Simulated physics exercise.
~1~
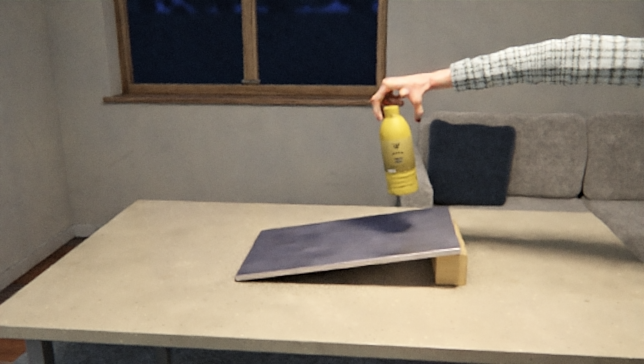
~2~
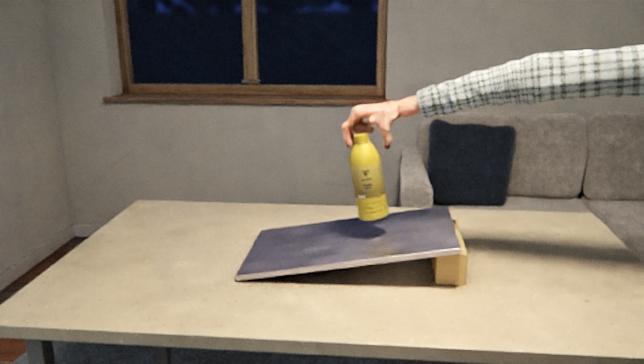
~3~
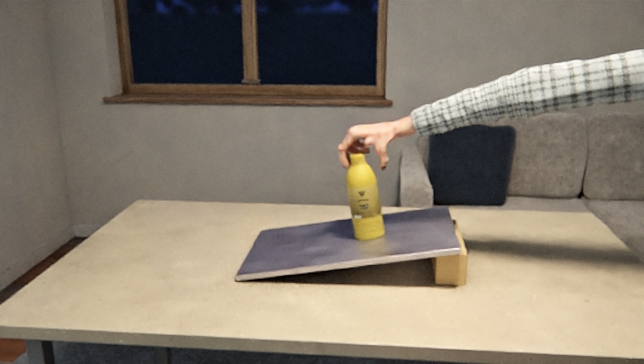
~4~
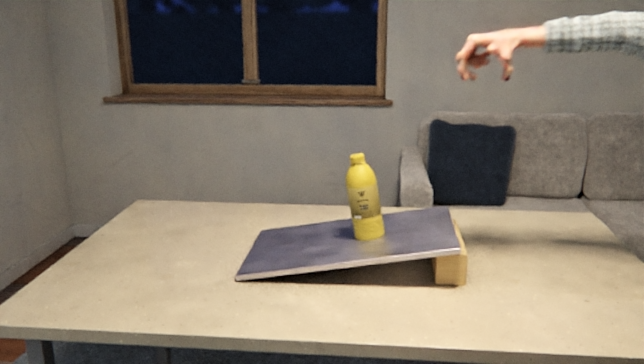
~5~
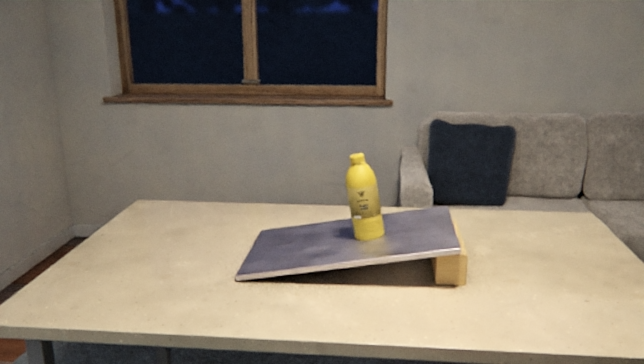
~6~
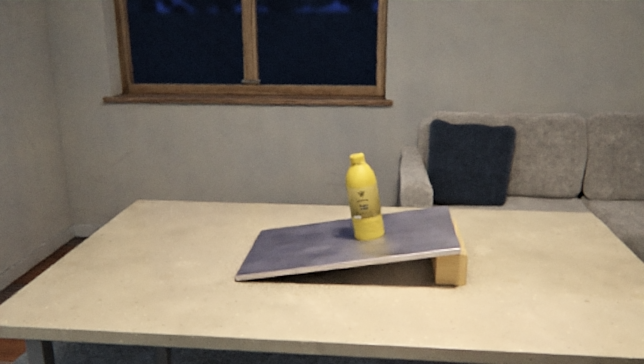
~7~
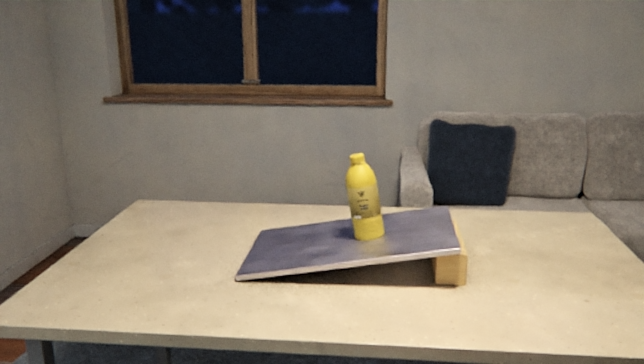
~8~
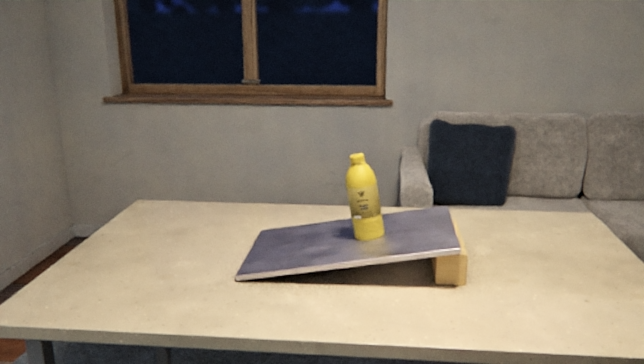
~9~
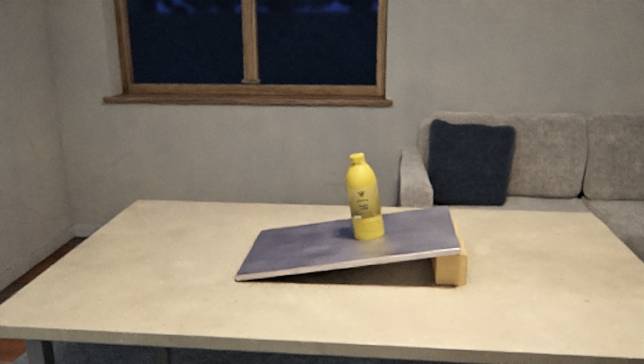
Yellow bottle being lowered by a hand onto a tilted board propped on a block, then staying put, leaning slightly, once released.
